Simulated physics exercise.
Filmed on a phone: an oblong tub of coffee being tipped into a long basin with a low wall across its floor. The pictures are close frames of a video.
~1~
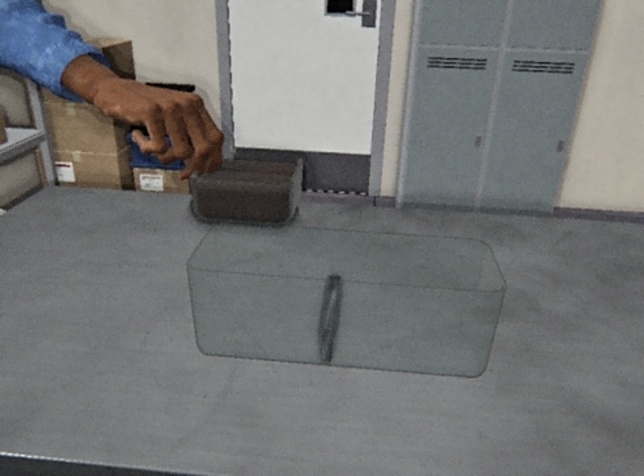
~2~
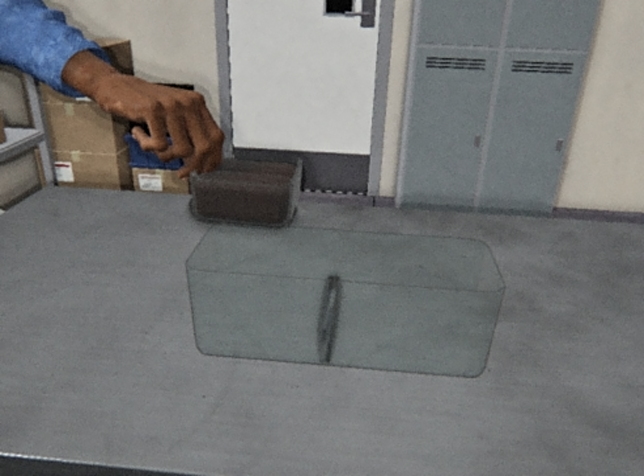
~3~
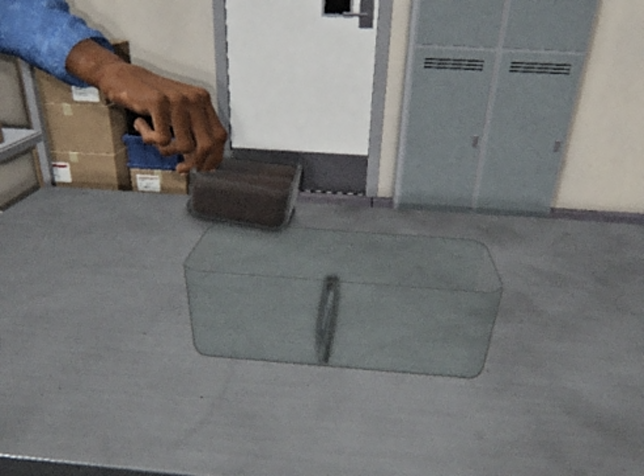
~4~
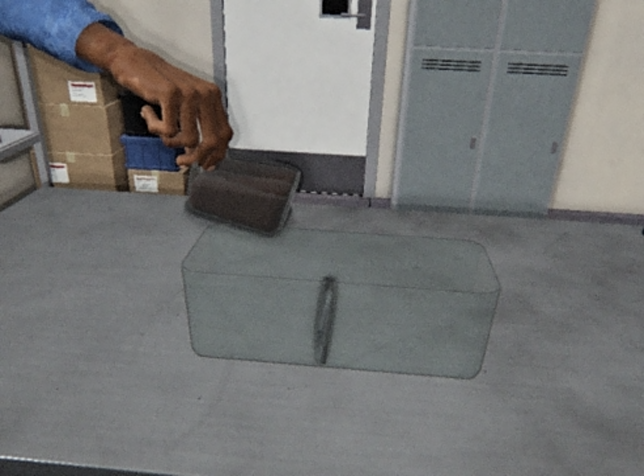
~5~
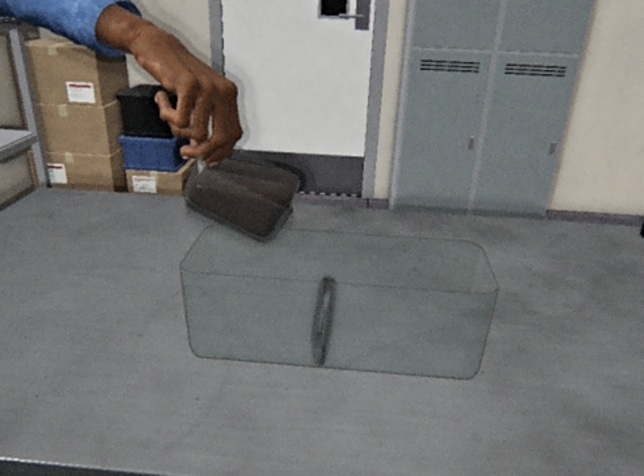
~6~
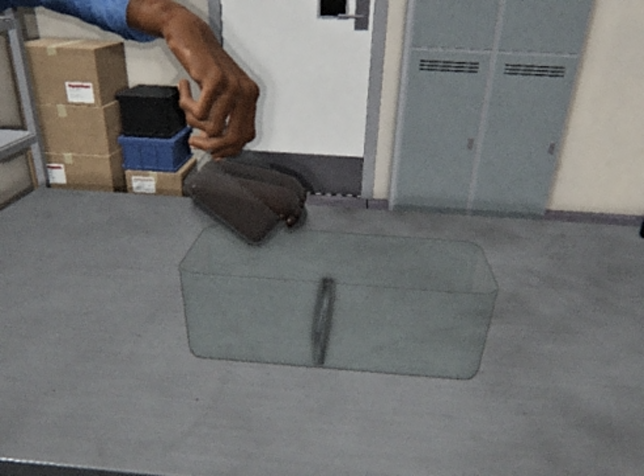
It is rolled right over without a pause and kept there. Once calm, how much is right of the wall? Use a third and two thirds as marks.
In the end between a third and two thirds is right of the wall.
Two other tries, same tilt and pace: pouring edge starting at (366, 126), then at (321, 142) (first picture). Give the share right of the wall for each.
First some 90, then 80 per cent.
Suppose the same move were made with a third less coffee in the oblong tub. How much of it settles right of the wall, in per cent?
Near 15 %.
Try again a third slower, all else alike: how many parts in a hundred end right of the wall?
Roughly 60 in a hundred.
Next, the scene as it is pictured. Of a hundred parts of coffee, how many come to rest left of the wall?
Some 55 per cent.
A moment on, the oblong tub is tipped right over and 6 per cent is still to pour, 48 is left of the wall and 40 right of it.
Next, the oblong tub is tipped right over and 0 per cent is still to pour, 56 is left of the wall and 40 right of it.
Then the oblong tub is tipped right over and 0 per cent is still to pour, 56 is left of the wall and 41 right of it.
Later the oblong tub is tipped right over and 0 per cent is still to pour, 56 is left of the wall and 41 right of it.
In the end 56 per cent lies left of the wall, 41 right of it and 3 outside.
